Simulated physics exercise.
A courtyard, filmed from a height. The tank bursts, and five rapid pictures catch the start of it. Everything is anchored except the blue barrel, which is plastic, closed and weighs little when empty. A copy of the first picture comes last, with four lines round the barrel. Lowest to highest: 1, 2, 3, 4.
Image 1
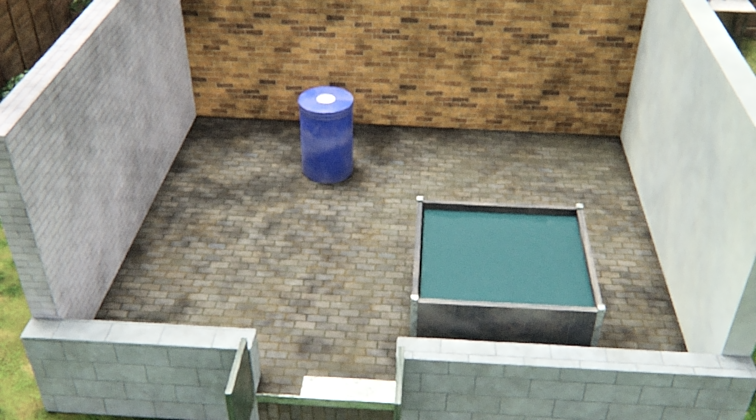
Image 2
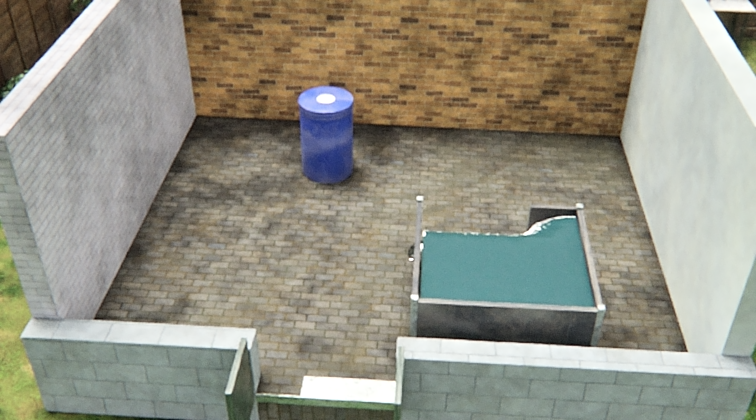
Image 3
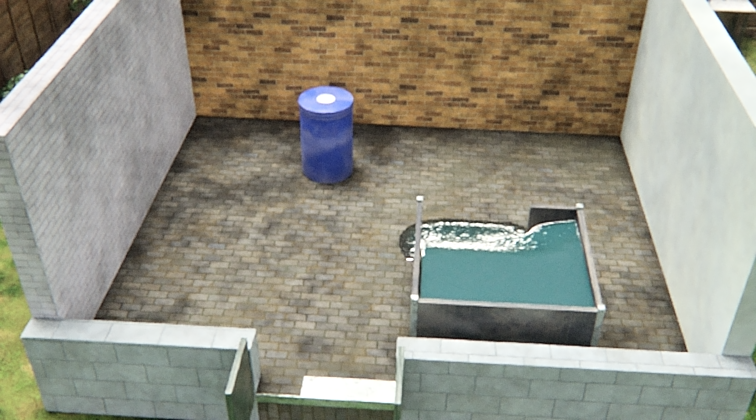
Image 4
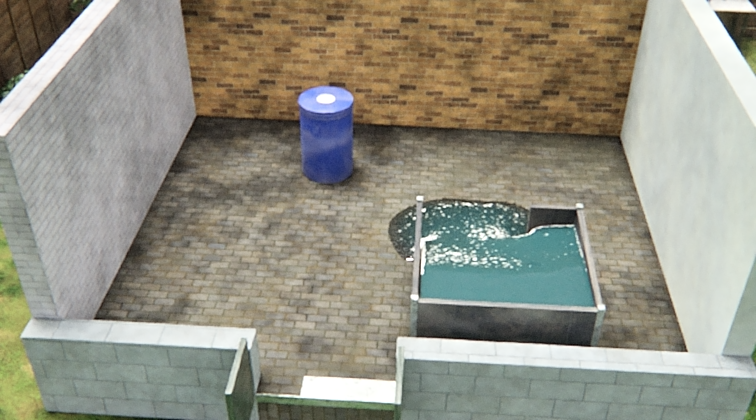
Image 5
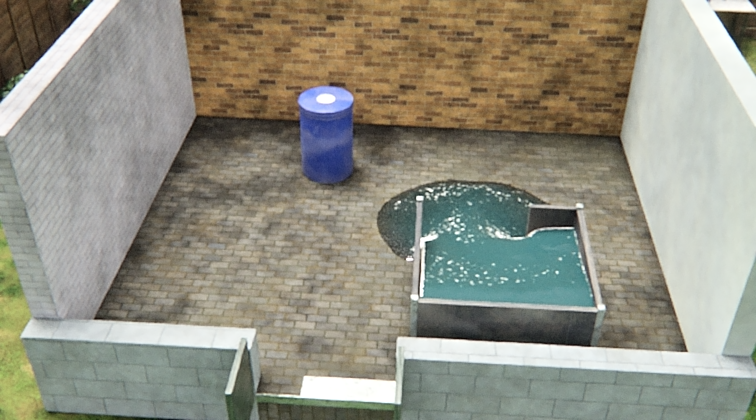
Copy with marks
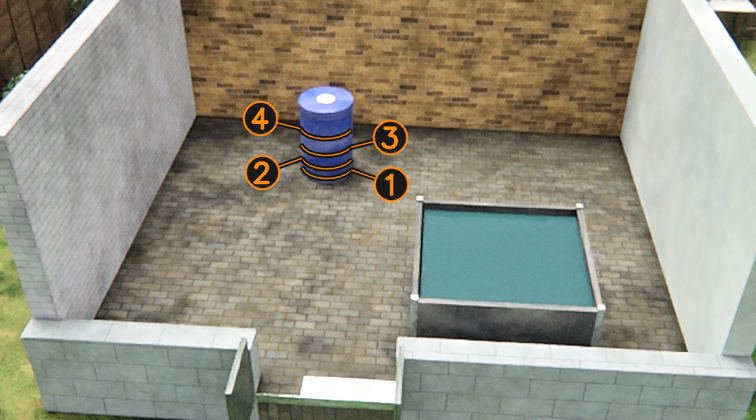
Teal water sits level in a square tank on a paved, walled yard, with a blue barrel standing behind it to the left. The tank's back and left sides open up, and the water surges out through them, foaming white, then spreads across the paving in a widening dark, rounded pool behind and left of the tank.
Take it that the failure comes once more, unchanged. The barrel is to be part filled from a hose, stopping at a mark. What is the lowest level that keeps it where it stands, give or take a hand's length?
2 will do.
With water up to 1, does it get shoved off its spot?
Yes, that goes wrong.
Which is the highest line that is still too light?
Line 1.
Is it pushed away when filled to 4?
No, not at all.
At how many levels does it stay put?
Three of them.
In orange, 1 at (324, 178); 2 at (324, 168); 3 at (323, 155); 4 at (323, 138); from the bottom up 1, 2, 3, 4.
If 1 is chosen, it is pushed about twice its own width away.
If 2 is chosen, it does not move.
If 3 is chosen, it does not move.
If 4 is chosen, it does not move.
